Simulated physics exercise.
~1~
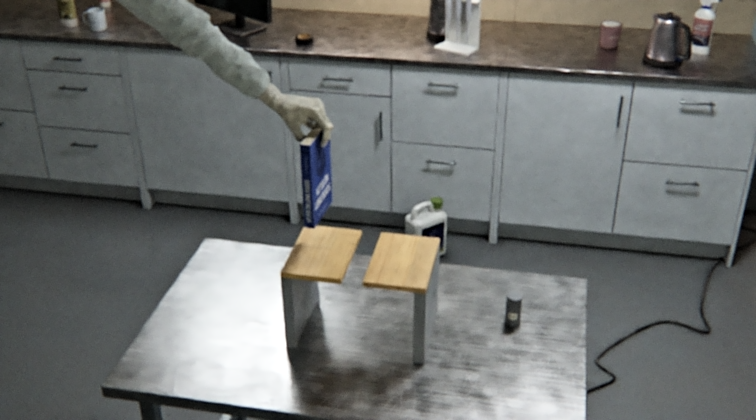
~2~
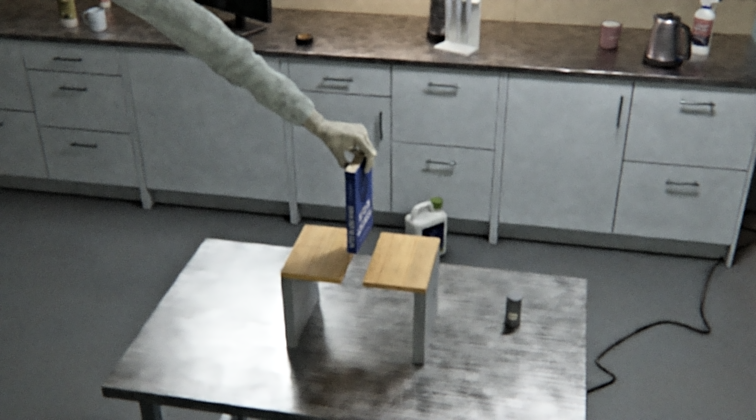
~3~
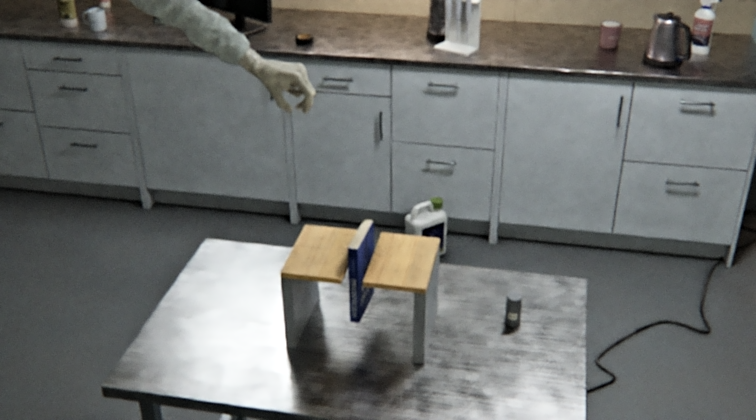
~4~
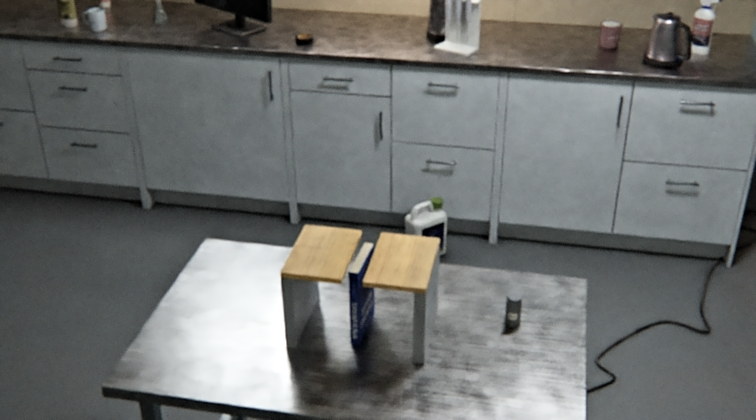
A blue book hangs upright from a pale, sleeved hand above a metal table in a kitchen-like room, seen from a raised, fixed view. On the table, two light wooden ledges on grey supports stand with a narrow gap between them, and a small grey shaker sits to the right. The hand carries the book right and slightly down until it is over the gap. It lets go and draws back to the upper left as the book slips down between the ledges. The book drops through to the tabletop and rests upright in the gap, while the shaker stays put.
